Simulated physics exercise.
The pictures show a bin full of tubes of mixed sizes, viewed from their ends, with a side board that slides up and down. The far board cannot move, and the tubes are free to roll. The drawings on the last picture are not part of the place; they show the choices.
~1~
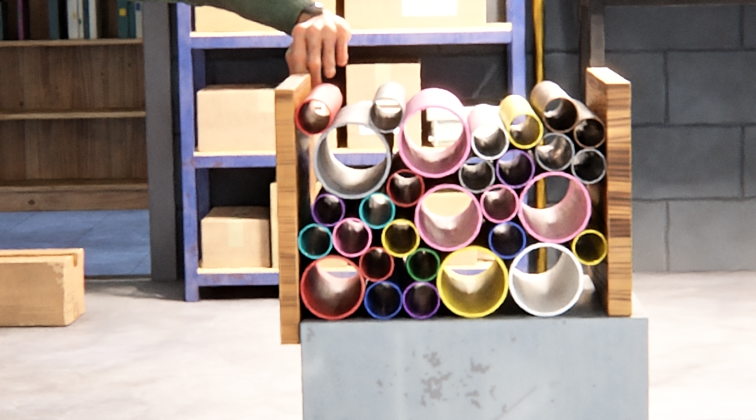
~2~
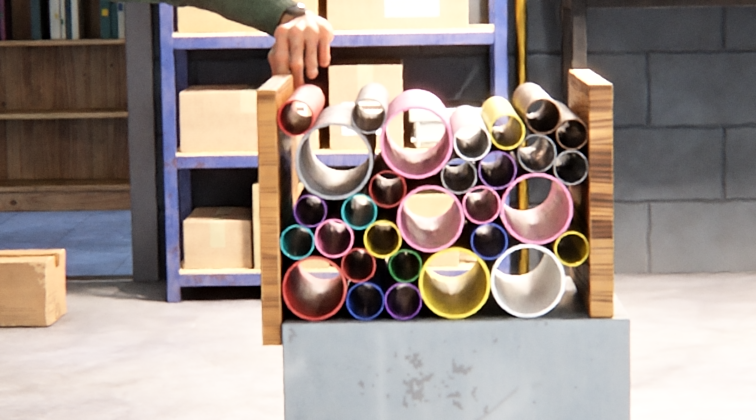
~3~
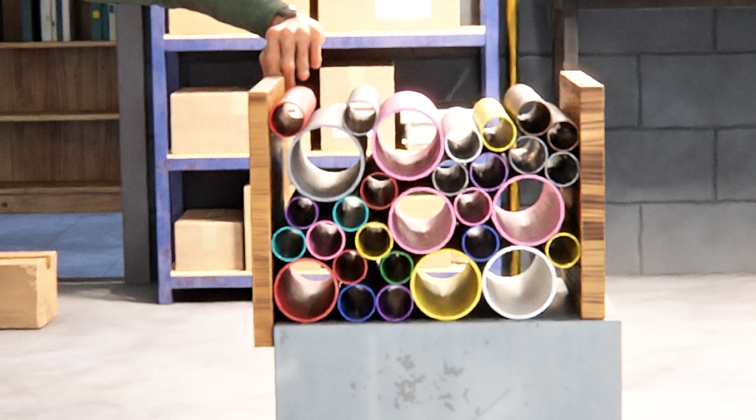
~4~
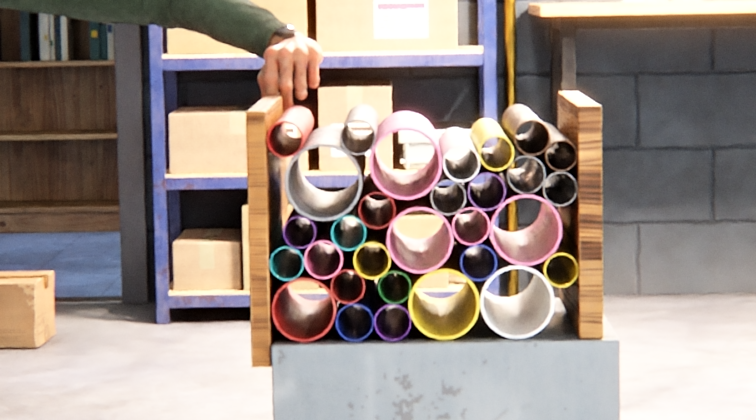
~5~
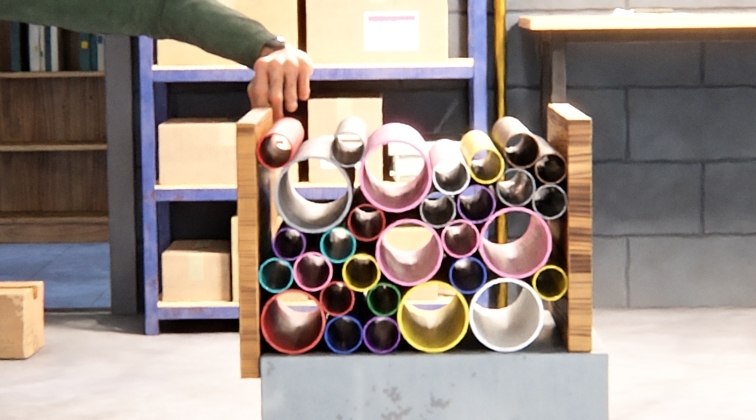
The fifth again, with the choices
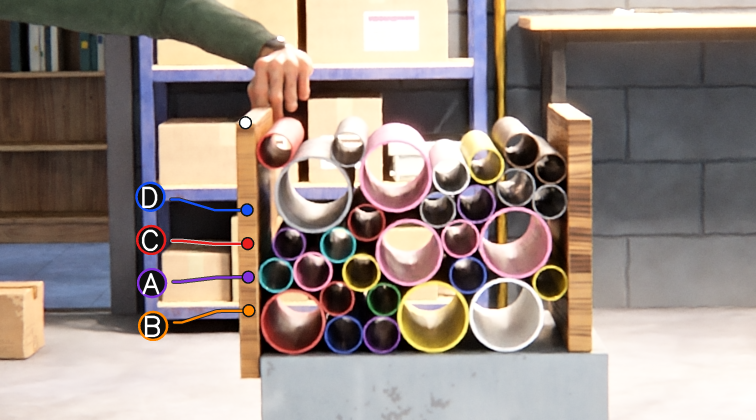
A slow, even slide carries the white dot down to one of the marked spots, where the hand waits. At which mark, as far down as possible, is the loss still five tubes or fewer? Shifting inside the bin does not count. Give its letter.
At most to A.
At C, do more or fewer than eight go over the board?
At C, fewer than eight.
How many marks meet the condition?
The number is three.
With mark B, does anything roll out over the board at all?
At B: Yes.
On the marked copy, A at (248, 277); B at (249, 311); C at (248, 244); D at (247, 210); the white dot at (245, 123).
Following A. Soon after the start, top of the board (258, 209).
Later, top of the board (259, 276).
In the end, top of the board (259, 276), one out over the board.
As for the rest, B more than five out over the board; C none out over the board; D none out over the board.
